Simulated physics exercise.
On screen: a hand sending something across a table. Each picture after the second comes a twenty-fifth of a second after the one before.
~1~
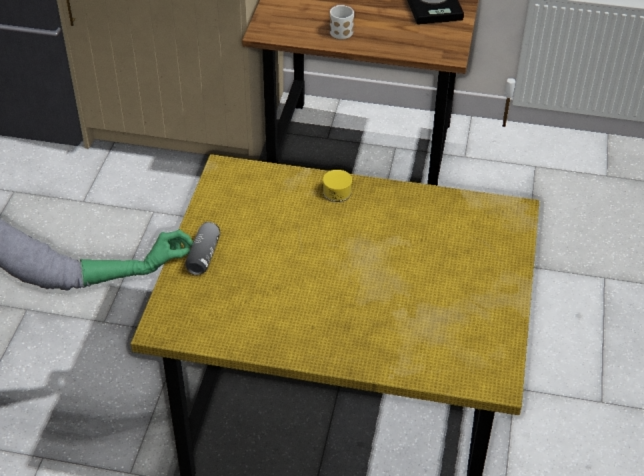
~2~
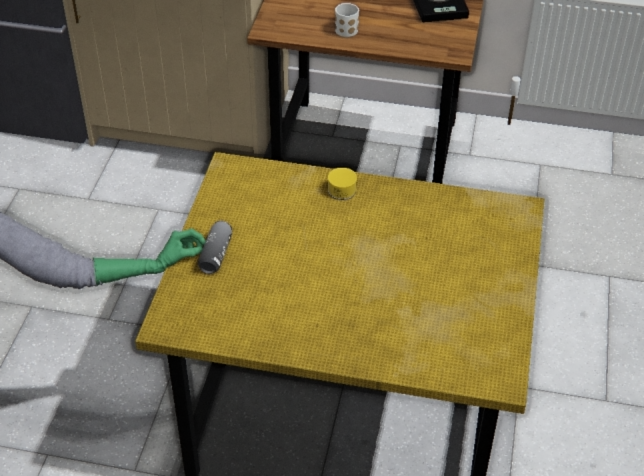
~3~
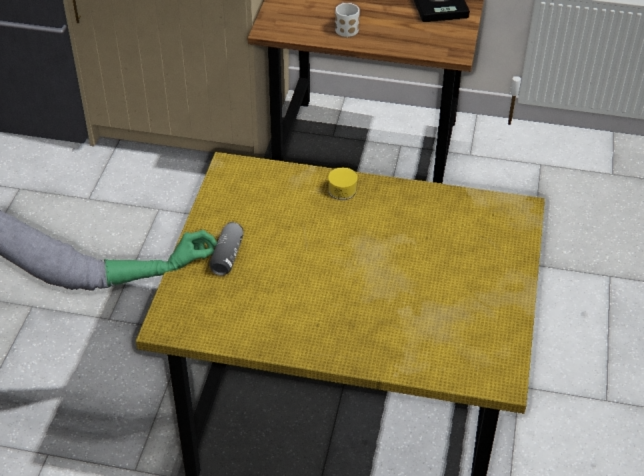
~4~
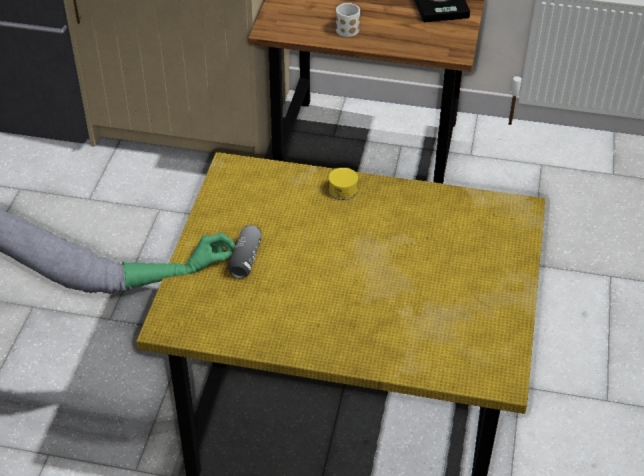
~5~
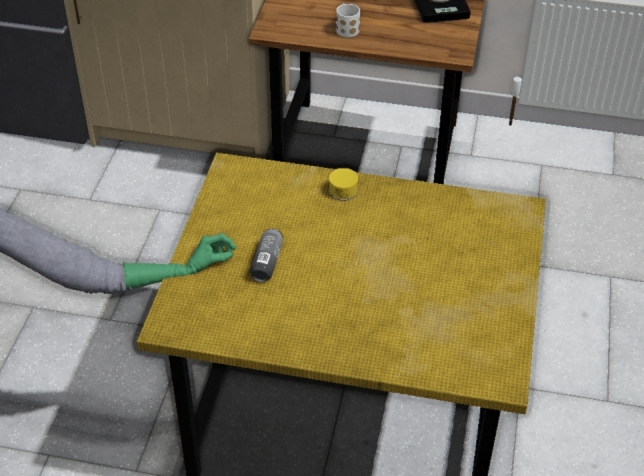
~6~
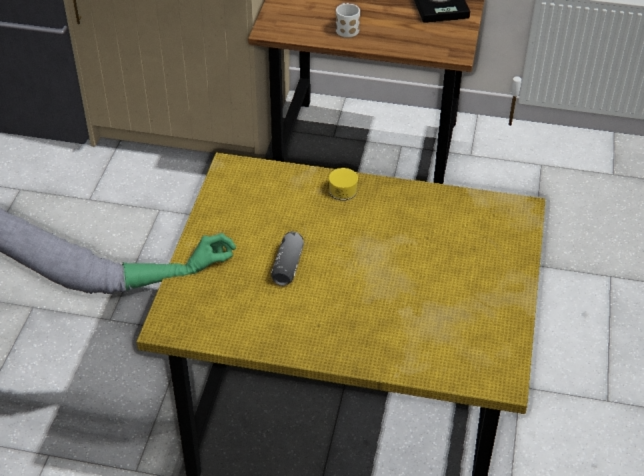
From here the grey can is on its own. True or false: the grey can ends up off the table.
True.
Then, 0.40 s on from there, grey can shifted well along near (489, 289).
Then, 0.90 s on from there, grey can now off the table.
In the end, off the table, grey can.
